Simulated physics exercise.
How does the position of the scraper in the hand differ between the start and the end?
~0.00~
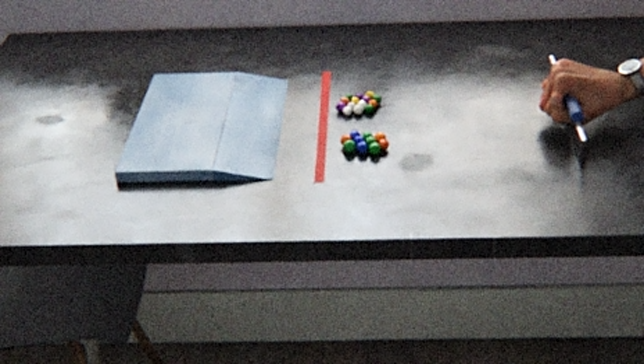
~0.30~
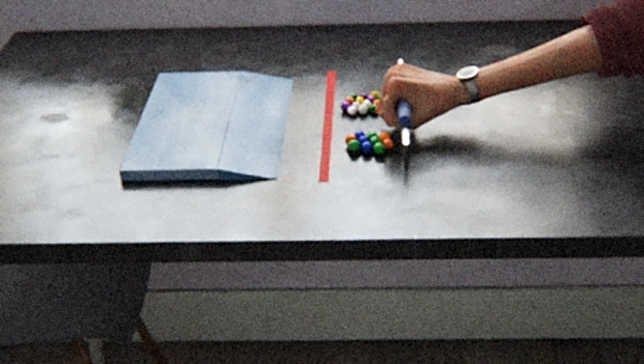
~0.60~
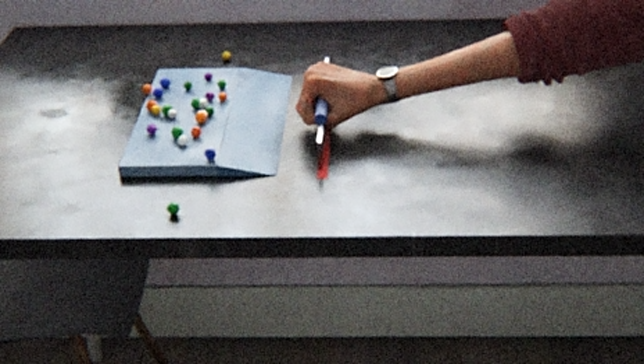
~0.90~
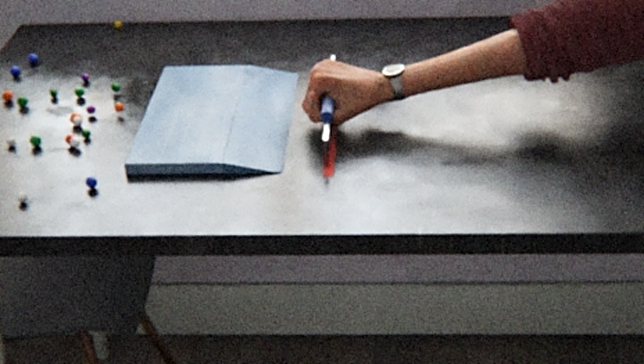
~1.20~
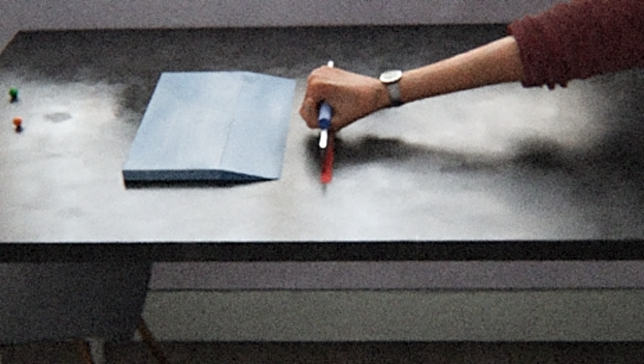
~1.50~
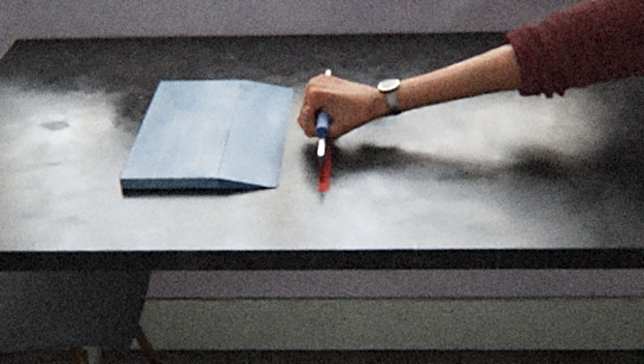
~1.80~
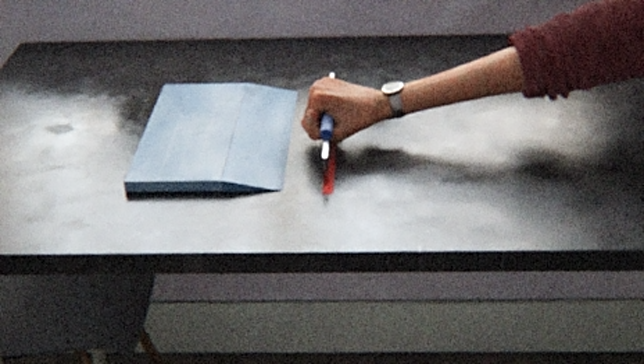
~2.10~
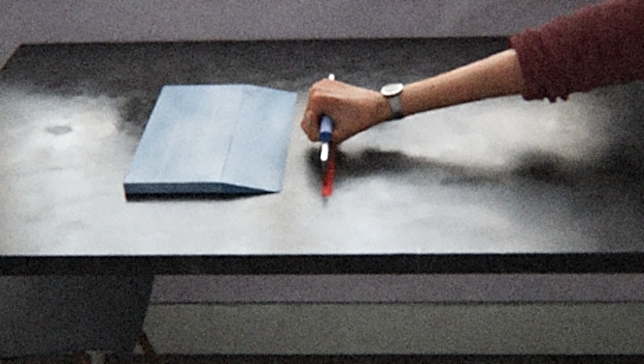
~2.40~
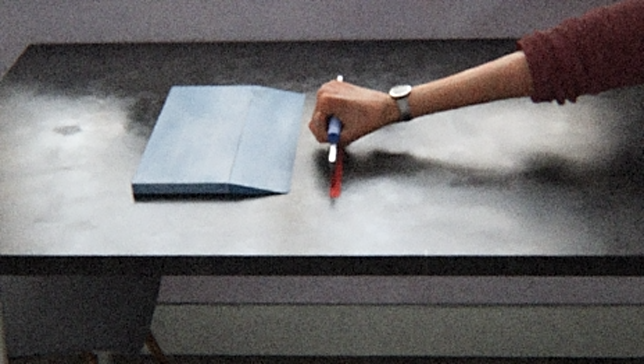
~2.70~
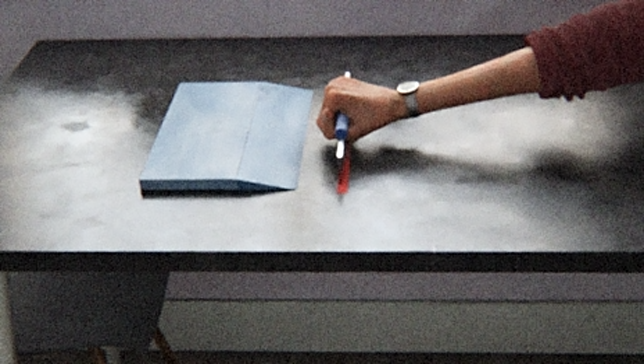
At the start the scraper is over at the right side of the table, well away from the beads. At the end it is farther left, standing at the red tape just before the ramp.
